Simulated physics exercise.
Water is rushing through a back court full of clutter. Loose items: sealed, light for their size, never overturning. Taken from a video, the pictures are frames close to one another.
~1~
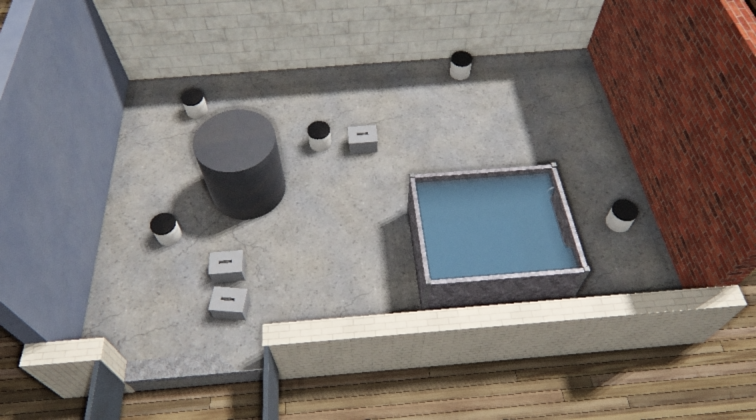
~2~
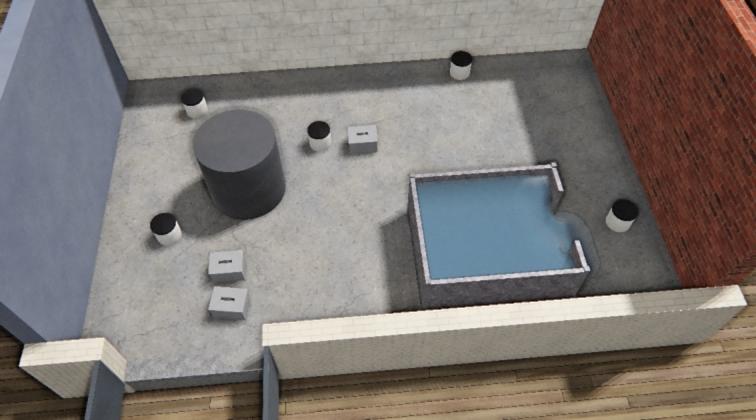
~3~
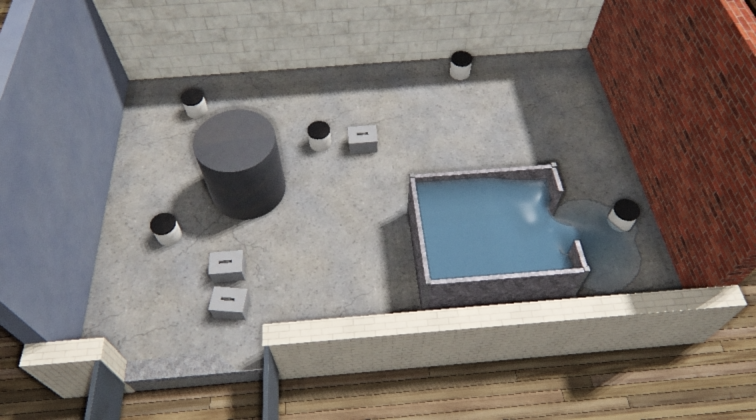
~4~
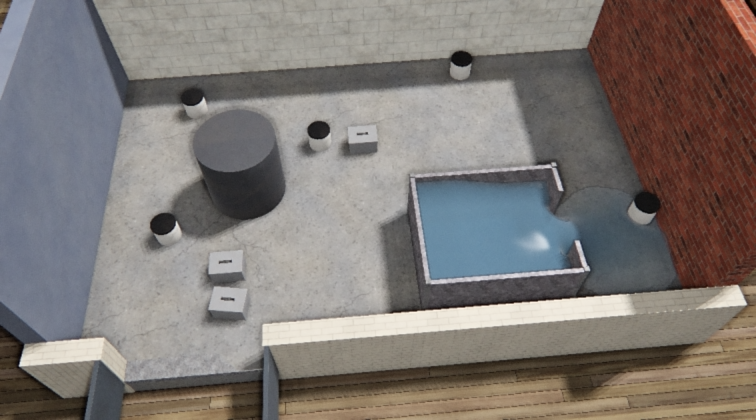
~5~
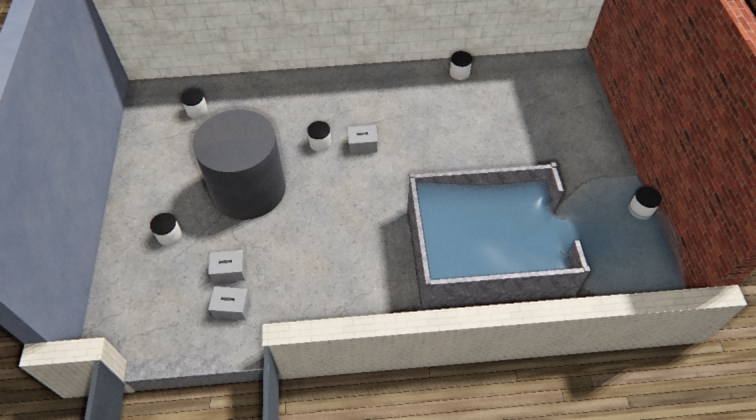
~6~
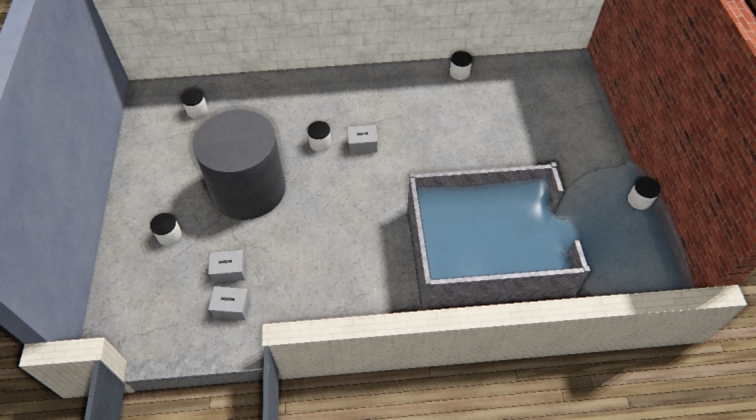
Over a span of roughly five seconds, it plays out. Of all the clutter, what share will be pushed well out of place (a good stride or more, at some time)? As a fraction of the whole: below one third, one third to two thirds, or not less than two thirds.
The fraction is below one third.
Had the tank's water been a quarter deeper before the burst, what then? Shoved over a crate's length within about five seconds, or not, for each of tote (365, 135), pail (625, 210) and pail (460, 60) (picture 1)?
In the order asked: Below that distance, over that distance and over that distance.
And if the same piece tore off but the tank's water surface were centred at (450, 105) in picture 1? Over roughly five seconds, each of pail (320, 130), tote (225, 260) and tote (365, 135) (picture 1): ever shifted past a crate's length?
Well, in order they come out as stayed within it, stayed within it and stayed within it.
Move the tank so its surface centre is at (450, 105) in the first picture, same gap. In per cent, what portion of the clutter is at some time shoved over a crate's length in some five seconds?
Roughly 40 per cent.
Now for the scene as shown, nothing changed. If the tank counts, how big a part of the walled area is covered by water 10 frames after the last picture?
My guess is around 30 per cent.
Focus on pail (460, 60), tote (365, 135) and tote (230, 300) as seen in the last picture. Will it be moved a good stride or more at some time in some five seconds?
Going through them in order: First got well clear, second kept nearby, third kept nearby.
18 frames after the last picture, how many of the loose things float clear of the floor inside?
The figure is 2.
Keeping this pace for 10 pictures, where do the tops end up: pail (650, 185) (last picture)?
I'd put it at about (508, 70).
A moment on, 1 of 8 are well off their spots; 1 afloat.
Next, 1 of 8 are well off their spots; 0 afloat.
Later, 2 of 8 are well off their spots; 2 afloat.
In the end, 2 of 8 are well off their spots, and 2 have been at some point; 1 afloat.
